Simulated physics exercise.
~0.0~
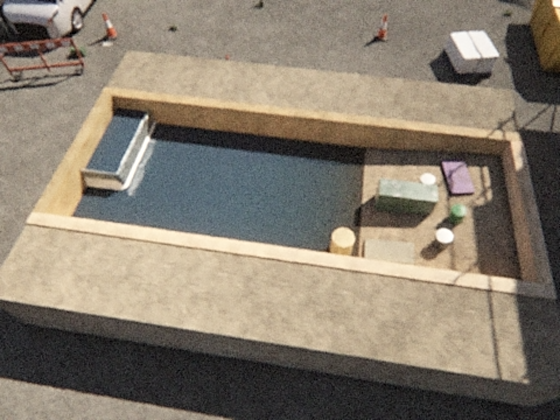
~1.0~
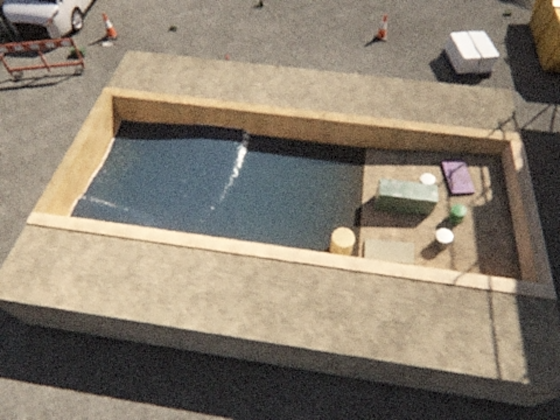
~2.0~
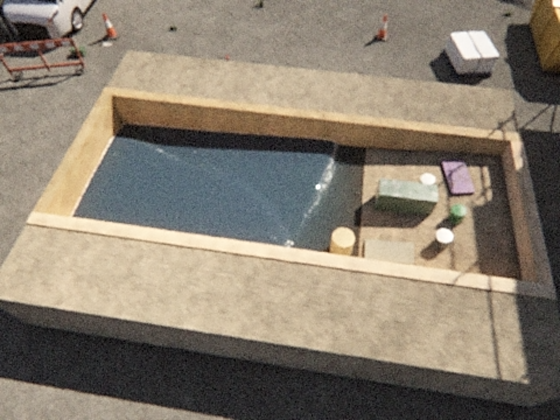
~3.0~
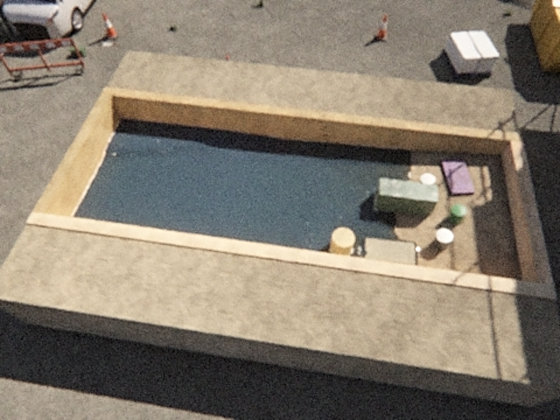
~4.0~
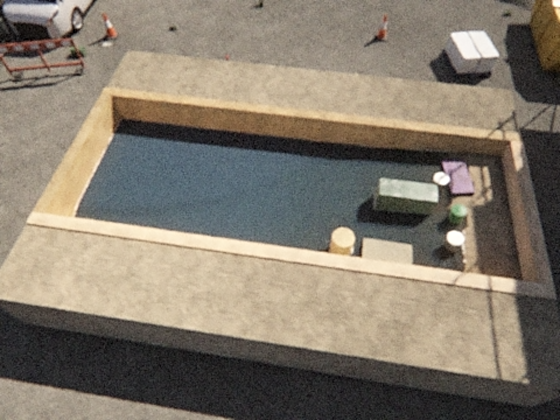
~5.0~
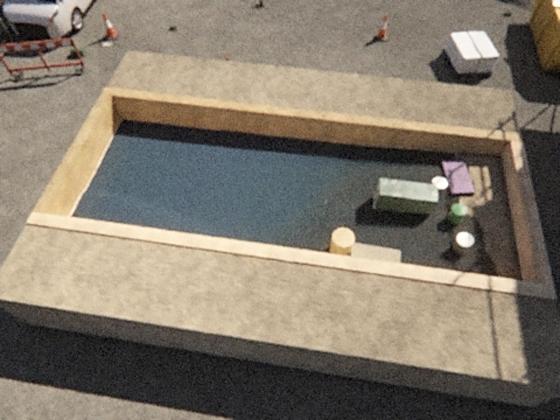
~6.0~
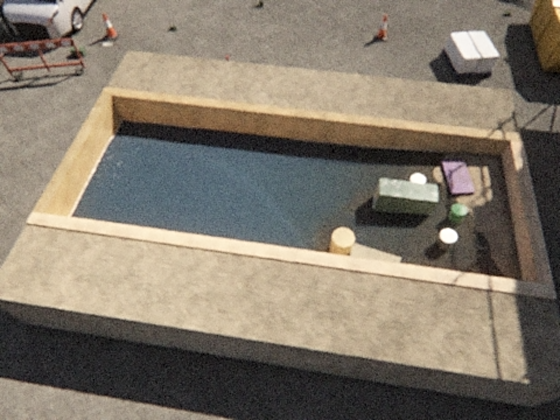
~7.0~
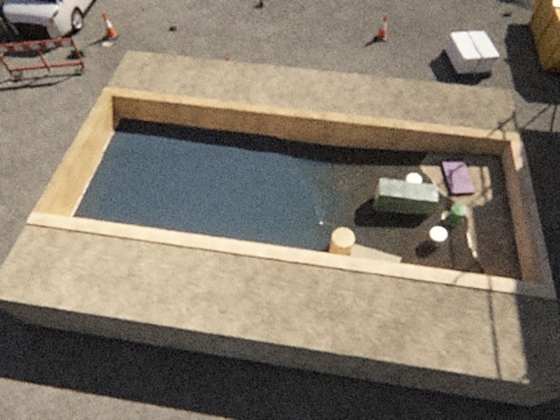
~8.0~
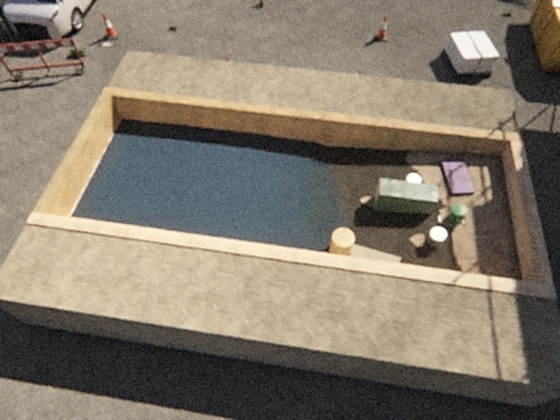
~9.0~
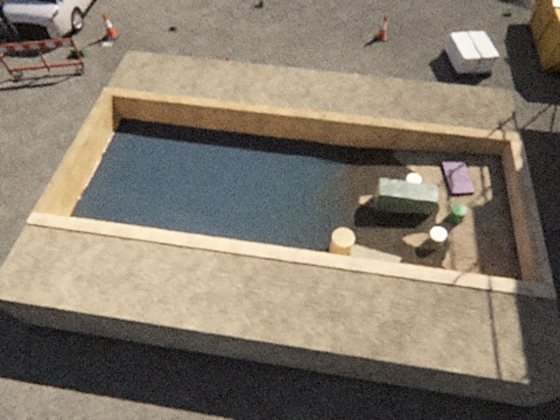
A long sandy-coloured basin lies below in a grey paved yard, seen from above at an angle, with dark water filling its left and middle and a bare brown slope at the right. On the slope sit a green box, a purple float, a green pail and two white round items, with a tan drum at the water's edge. A pale-edged block of water at the left end collapses, and a foamy wave runs right. It climbs the slope, nudging the white items, then drains back, leaving wet, dark ground. The purple float and green pail stay put, aground.
